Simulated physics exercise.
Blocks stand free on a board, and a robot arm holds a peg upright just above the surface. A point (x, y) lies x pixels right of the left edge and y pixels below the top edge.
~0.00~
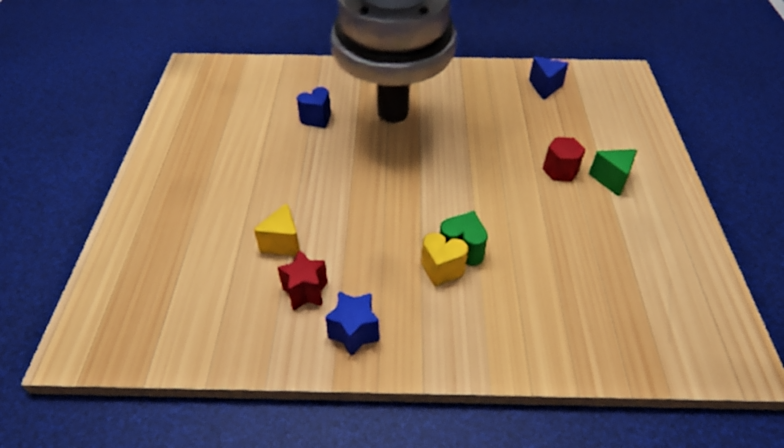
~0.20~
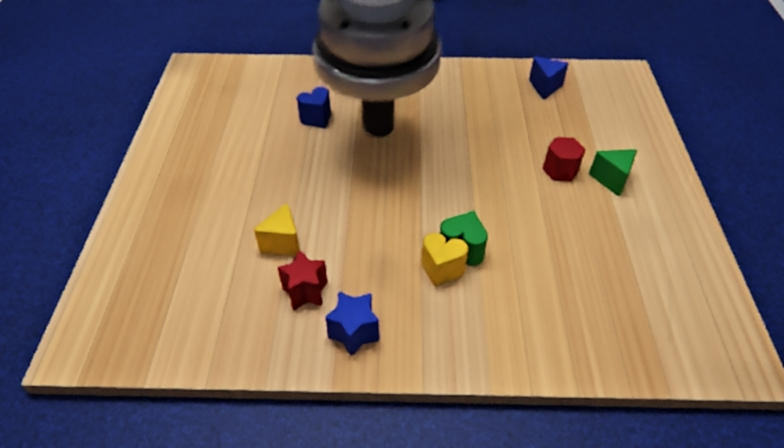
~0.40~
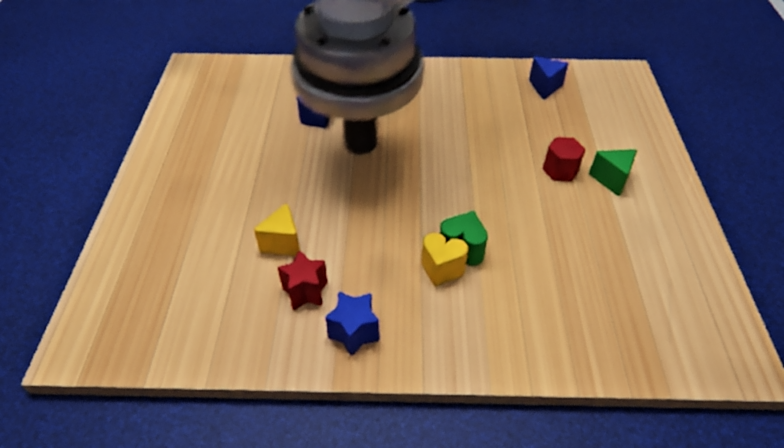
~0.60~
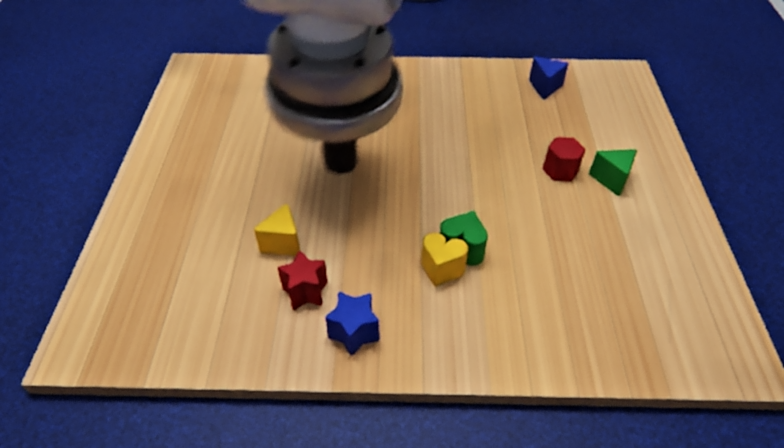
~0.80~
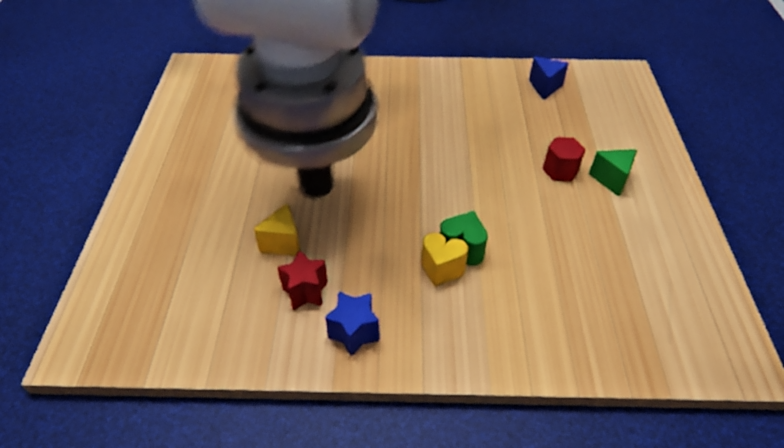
A robot arm holds a dark peg upright over a pale wooden board on a blue surface, seen from above at an angle by a still camera. A yellow triangle and red and blue stars sit left of centre, touching yellow and green hearts near the middle, a blue heart upper left, and a blue triangle, red hexagon and green triangle right. The arm glides steadily toward the viewer and left, covering the blue heart and nearing the yellow triangle, while no block moves.
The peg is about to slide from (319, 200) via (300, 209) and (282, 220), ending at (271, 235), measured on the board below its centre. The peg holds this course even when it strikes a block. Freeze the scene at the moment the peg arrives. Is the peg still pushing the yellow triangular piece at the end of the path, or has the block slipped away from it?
At that point it is up front.
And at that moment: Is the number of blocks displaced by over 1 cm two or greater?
It seems not.
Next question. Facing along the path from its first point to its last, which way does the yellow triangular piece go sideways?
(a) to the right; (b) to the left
(b)
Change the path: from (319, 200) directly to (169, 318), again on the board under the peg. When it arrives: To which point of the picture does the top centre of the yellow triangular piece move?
The middle of the upper face of the yellow triangular piece will lie at about (257, 256) in the picture.
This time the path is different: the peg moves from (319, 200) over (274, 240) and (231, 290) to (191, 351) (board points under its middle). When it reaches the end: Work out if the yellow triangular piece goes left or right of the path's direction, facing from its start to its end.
The shift is leftward.
The first path, step by step. Halfway along, peg (287, 201); yellow triangular piece (276, 224).
At the end, peg (267, 223); yellow triangular piece (271, 245), turned 40° anticlockwise; red star block in place.
